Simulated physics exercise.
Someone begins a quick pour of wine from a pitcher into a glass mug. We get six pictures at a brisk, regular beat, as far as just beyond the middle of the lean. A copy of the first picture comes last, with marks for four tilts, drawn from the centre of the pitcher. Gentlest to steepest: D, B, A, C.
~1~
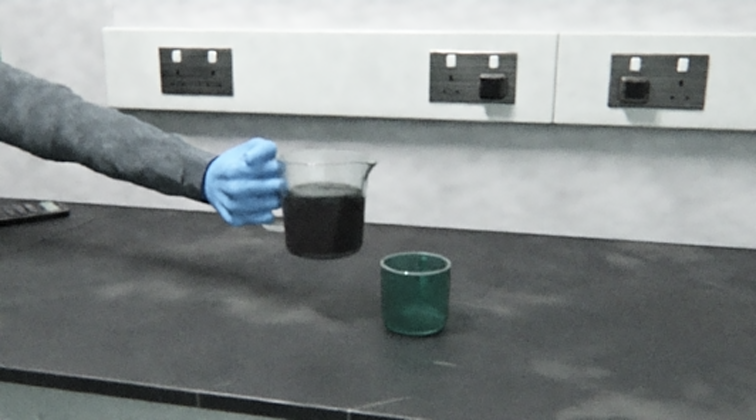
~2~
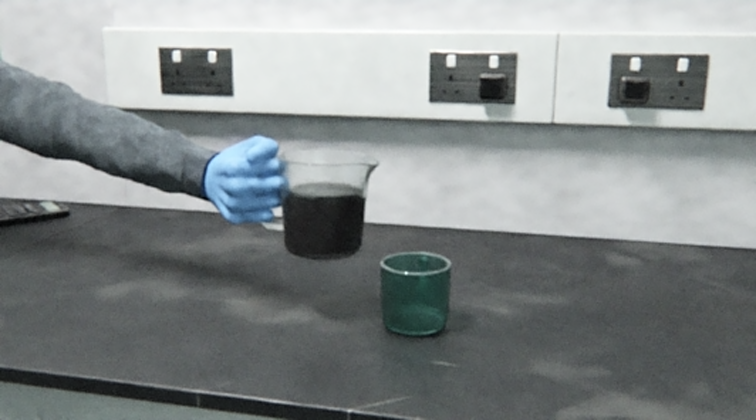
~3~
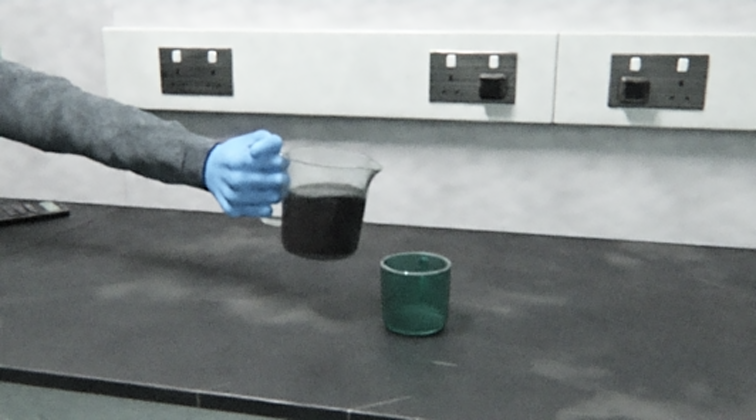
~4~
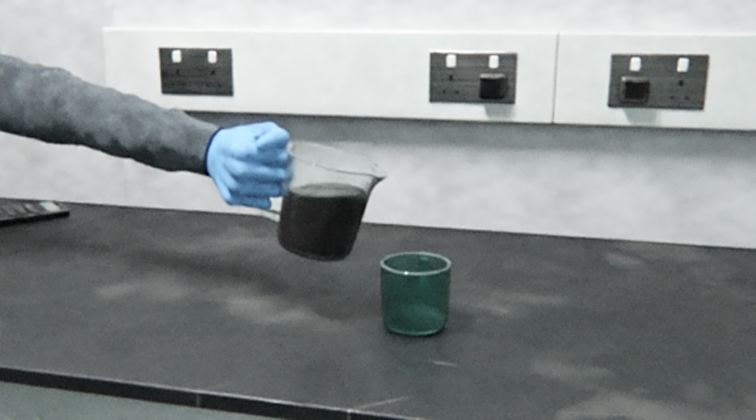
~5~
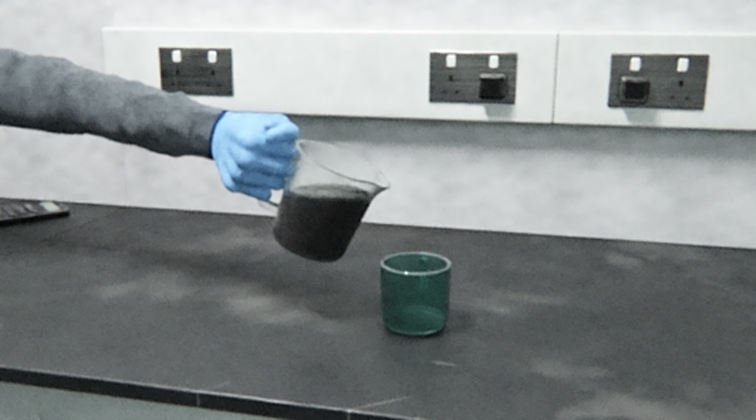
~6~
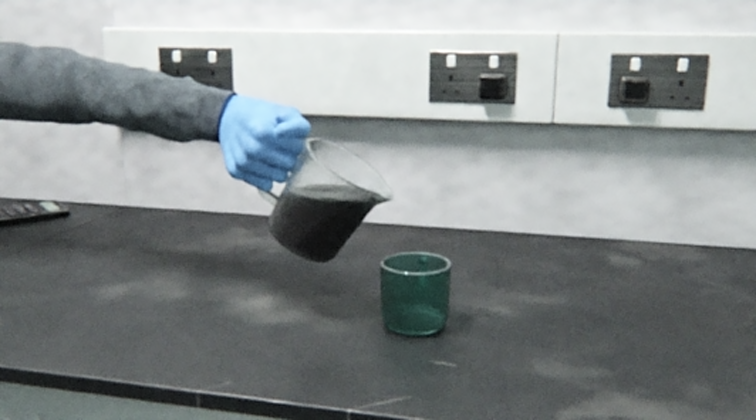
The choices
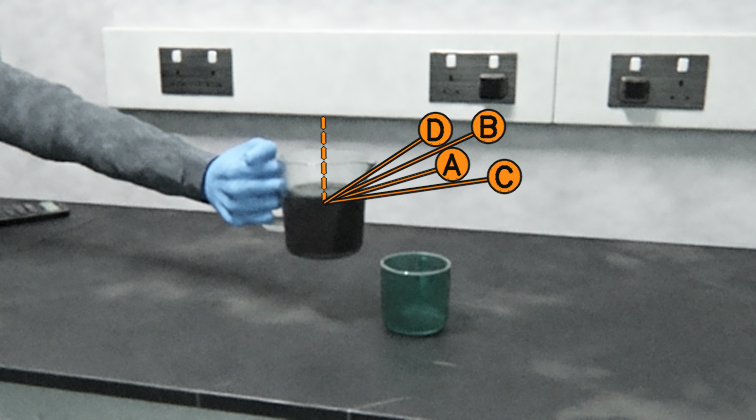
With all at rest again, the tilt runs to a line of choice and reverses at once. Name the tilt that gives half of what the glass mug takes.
B.
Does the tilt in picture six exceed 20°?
Yes, it does.
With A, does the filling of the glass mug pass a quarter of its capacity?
Yes, it does.
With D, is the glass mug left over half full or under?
Under.
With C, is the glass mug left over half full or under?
Over half.
On the marked copy, A at (436, 169); B at (473, 134); C at (487, 179); D at (421, 139).
Choosing A, the glass mug ends with about 73 % of what it can hold.
Choosing B, the glass mug ends with about 51 % of what it can hold.
Choosing C, the glass mug ends with about 91 % of what it can hold; 4 % of the wine is spilt.
Choosing D, the glass mug ends with about 30 % of what it can hold.
